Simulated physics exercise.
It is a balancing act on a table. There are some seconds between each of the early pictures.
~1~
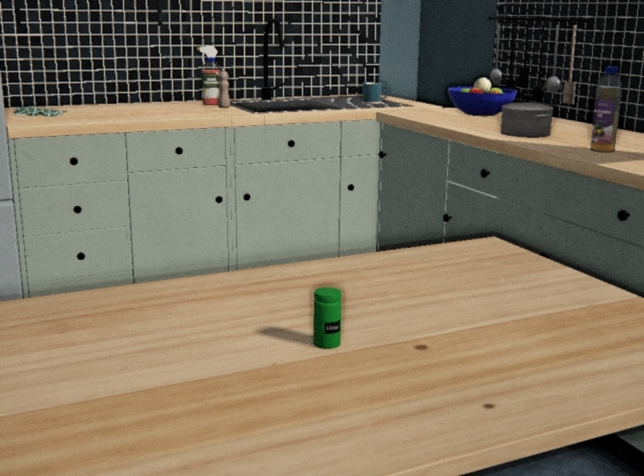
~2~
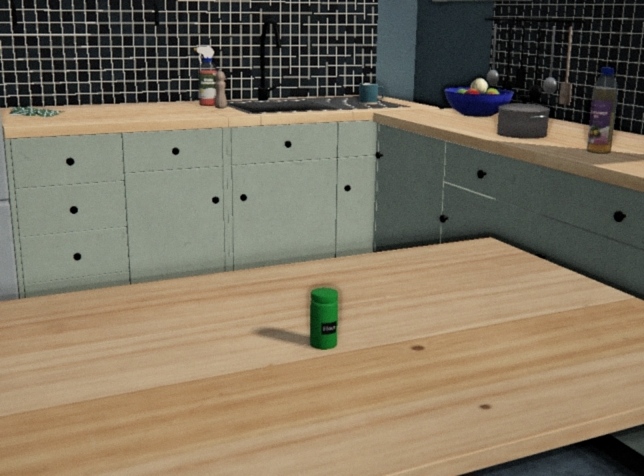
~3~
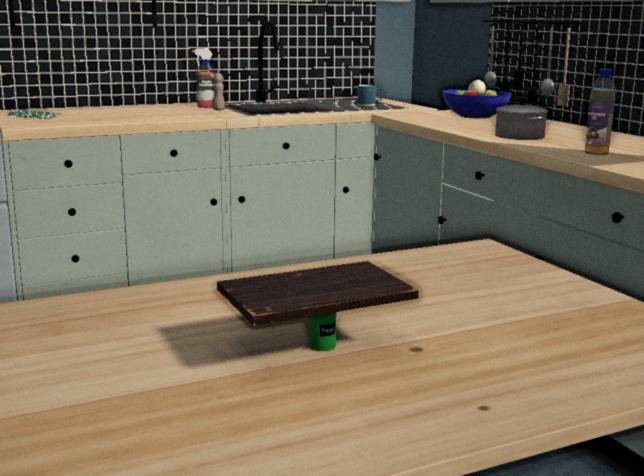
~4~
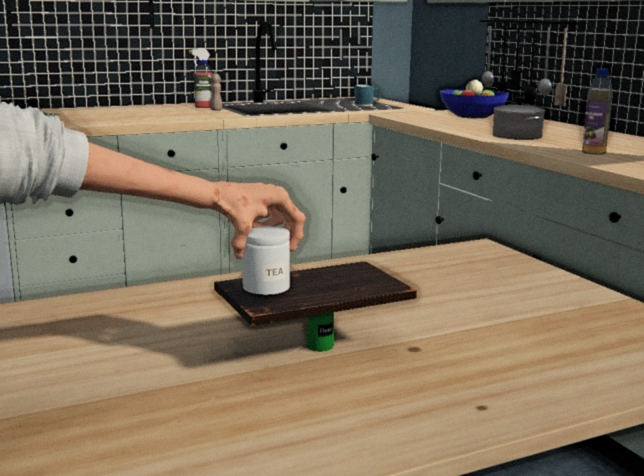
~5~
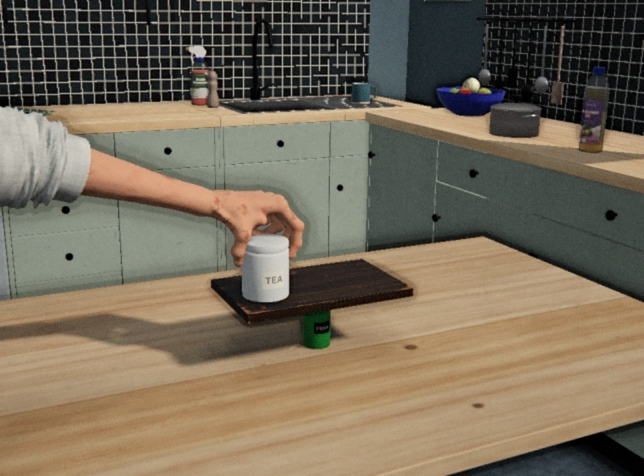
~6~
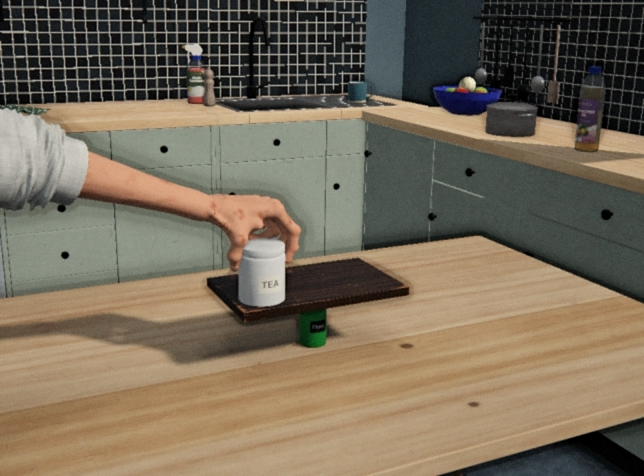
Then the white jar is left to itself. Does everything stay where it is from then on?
The stack does not carry the load.
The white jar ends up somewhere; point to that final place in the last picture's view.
Around (188, 380).
Then, 0.30 s after the last picture, white jar now fallen; black board tipped 39° from how it was.
Then, 0.50 s after the last picture, black board now fallen; green shaker slid about its own width.
Then, 0.70 s after the last picture, green shaker slid well along.
At rest, fallen, black board and white jar; moved from the start, green shaker. Seen from the same camera at the end, white jar near (188, 380). The stack comes apart.
